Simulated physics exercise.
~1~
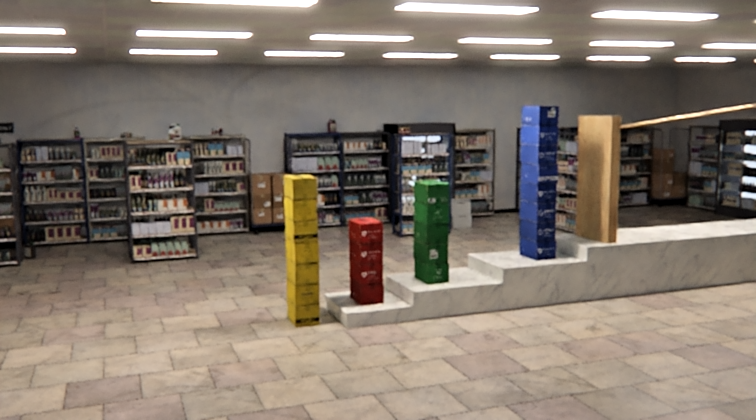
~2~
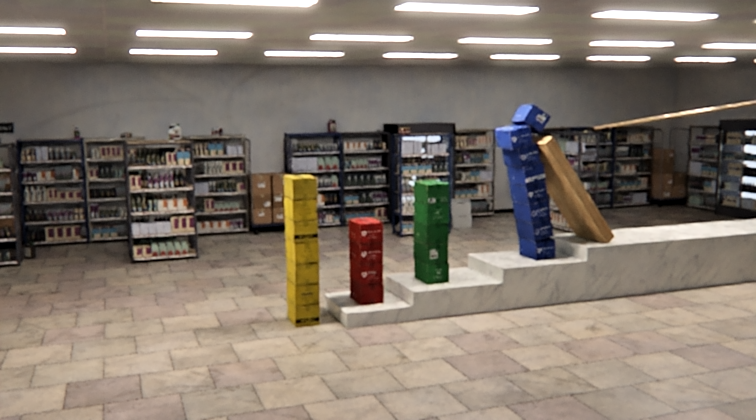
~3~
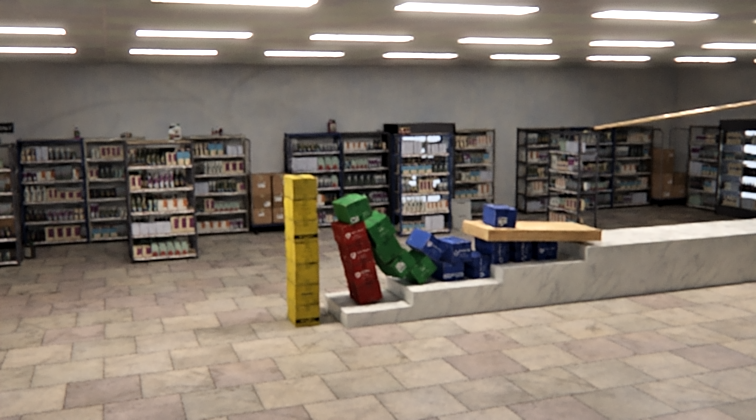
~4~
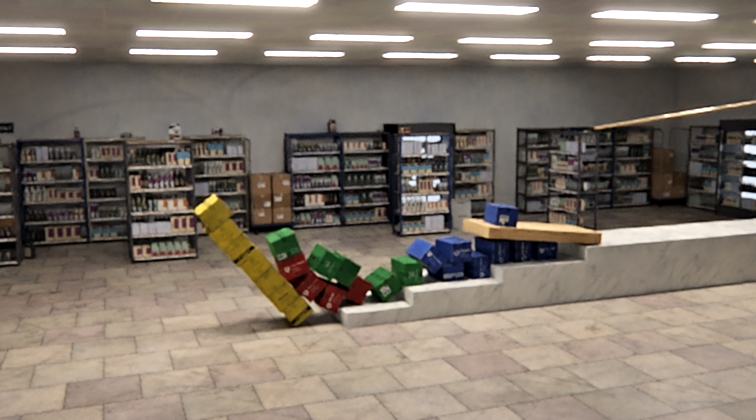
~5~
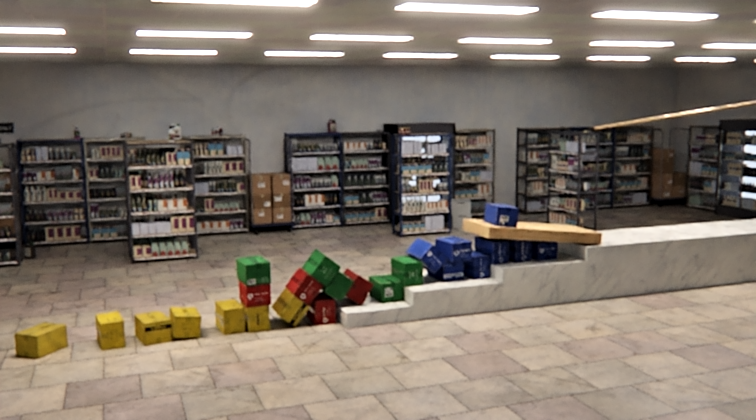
In a shop, an upright wooden board tipped left into a tall blue stack of boxes on stone steps, and the green, red and yellow stacks toppled in turn, leaving boxes strewn across the steps and floor with the board lying flat among the blue ones.
